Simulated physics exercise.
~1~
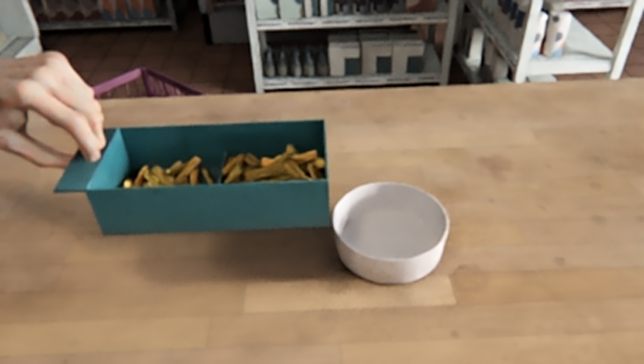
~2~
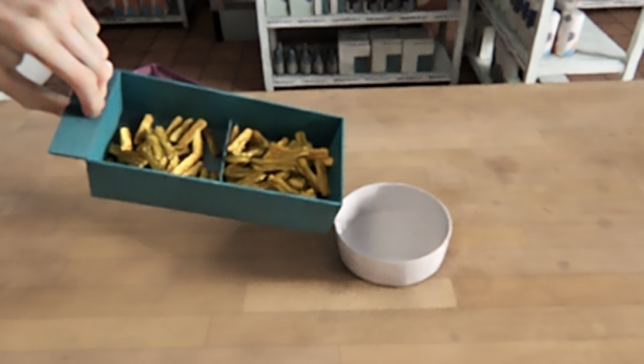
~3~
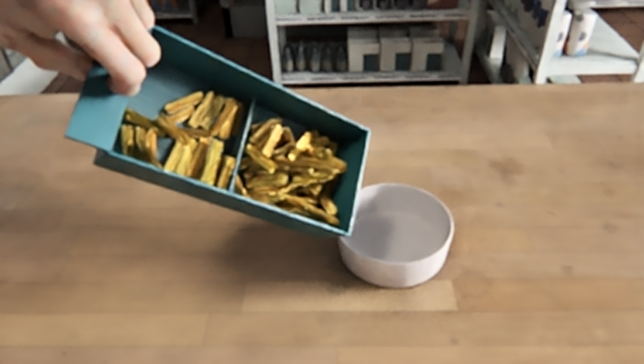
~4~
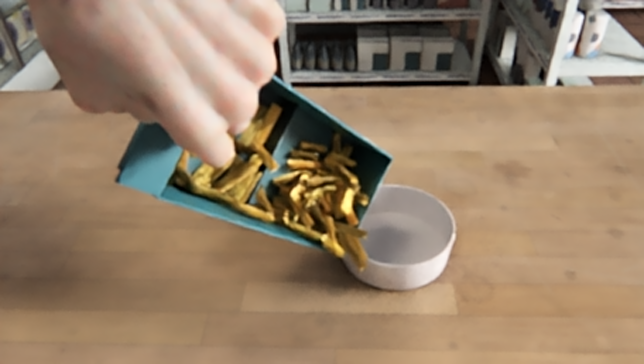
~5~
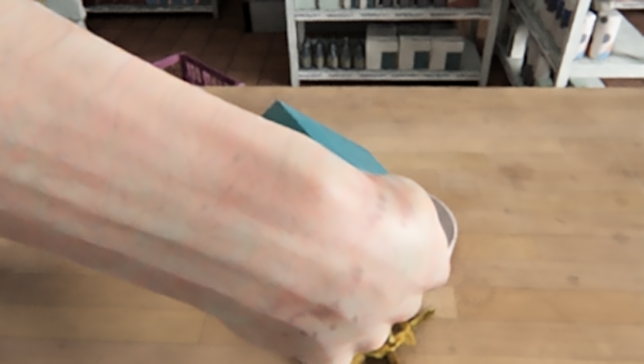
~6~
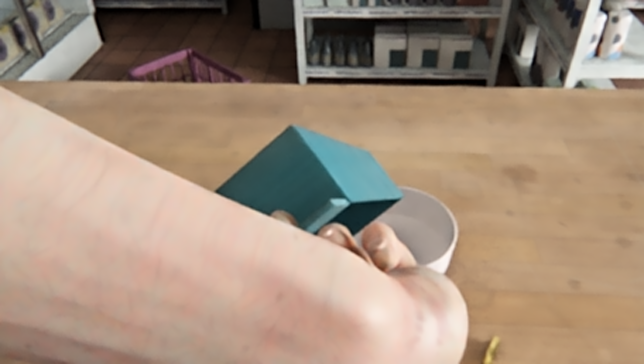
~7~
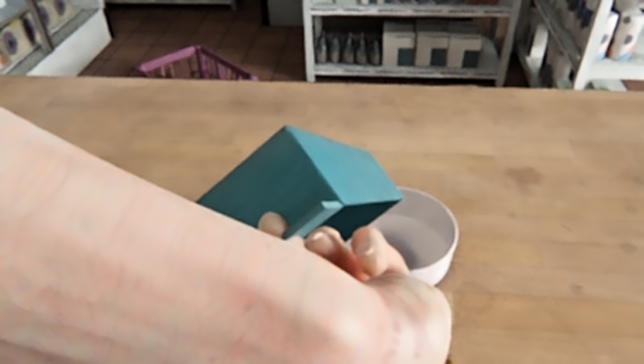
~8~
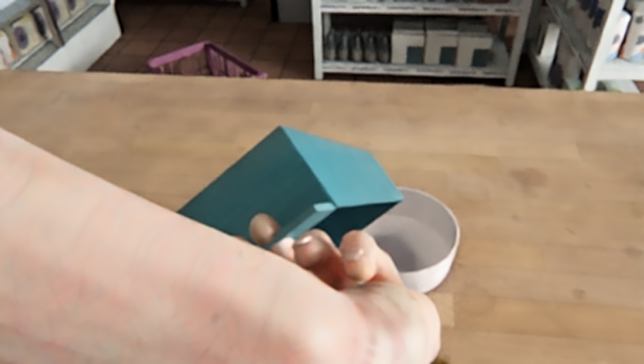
In this clip, a hand tilts a teal, divided box of yellowish dry pasta toward a pale round dish on a wooden table, and pieces spill out beside the dish. The box ends held overturned, partly hidden by the arm, with the visible part of the dish empty.
